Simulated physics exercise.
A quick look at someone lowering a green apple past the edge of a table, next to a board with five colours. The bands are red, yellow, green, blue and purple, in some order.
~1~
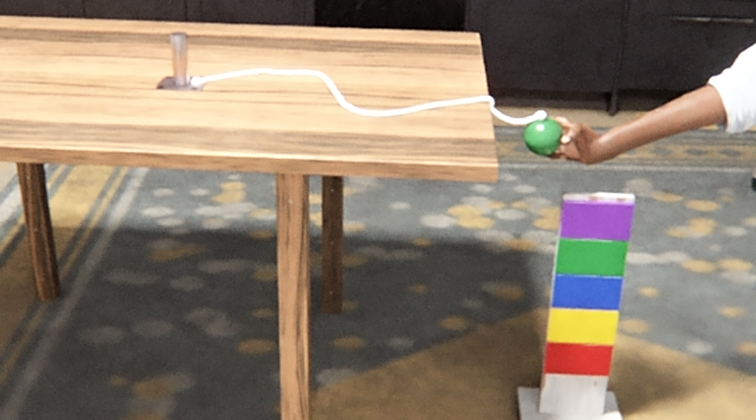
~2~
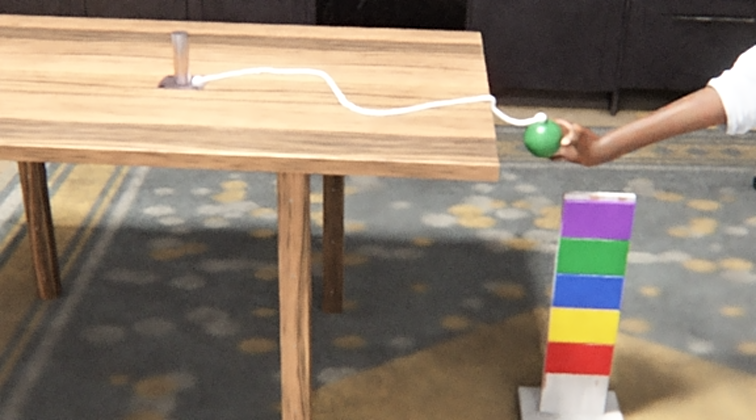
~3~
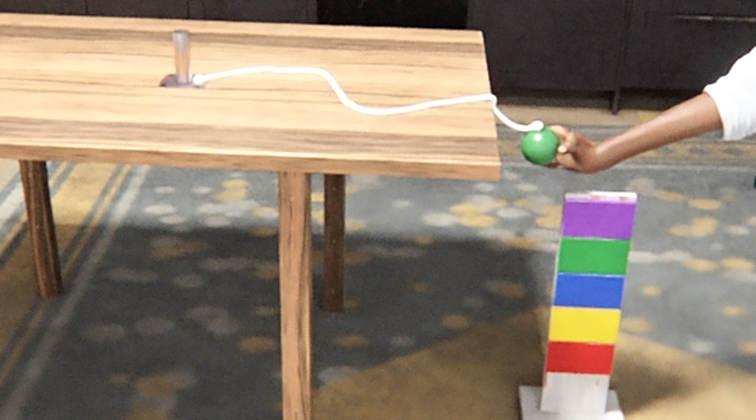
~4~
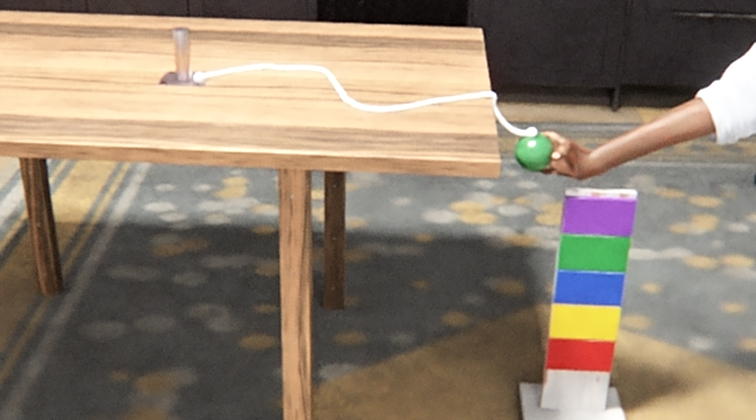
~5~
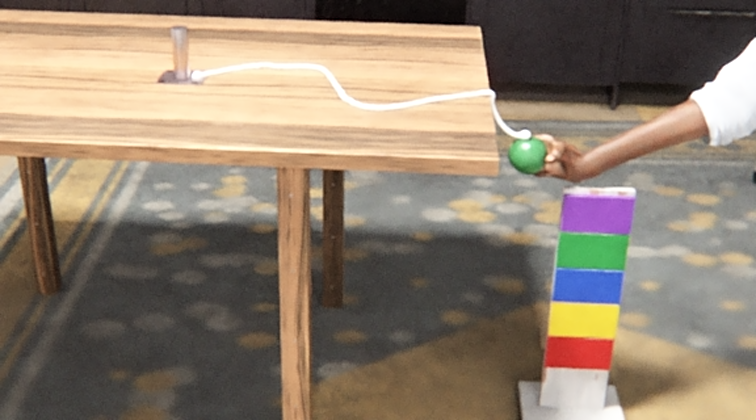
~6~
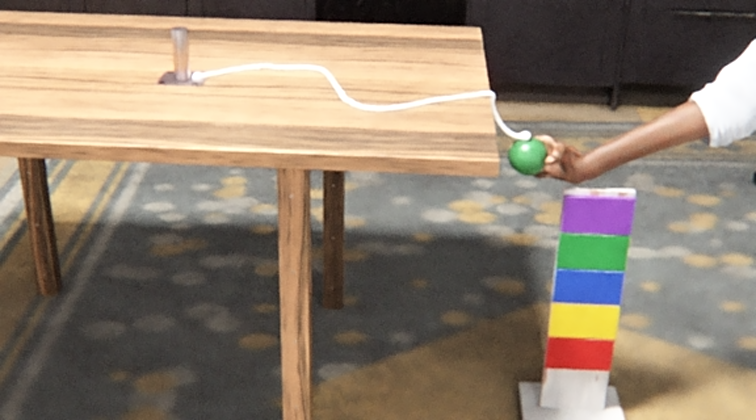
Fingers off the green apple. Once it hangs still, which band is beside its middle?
The lead holds its middle at blue.
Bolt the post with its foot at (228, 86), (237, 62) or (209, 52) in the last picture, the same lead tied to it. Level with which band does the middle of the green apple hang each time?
Try by try: Yellow; yellow; blue.
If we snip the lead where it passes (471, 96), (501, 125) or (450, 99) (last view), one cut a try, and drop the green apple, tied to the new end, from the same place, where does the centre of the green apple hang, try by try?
The places are (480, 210), (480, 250) and (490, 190).
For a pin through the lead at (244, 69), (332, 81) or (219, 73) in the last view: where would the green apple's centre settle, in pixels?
In that order: (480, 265), (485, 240) and (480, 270).
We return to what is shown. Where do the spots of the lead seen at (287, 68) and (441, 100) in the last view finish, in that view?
About (309, 84), and the other about (486, 159).
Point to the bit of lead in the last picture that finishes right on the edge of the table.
That spot is around (382, 110).
A little later, apple near (511, 250); level with green.
Next, apple near (460, 273); level with blue.
Later still, apple near (488, 278); level with blue.
When it is over, apple near (479, 278); level with blue. At blue.
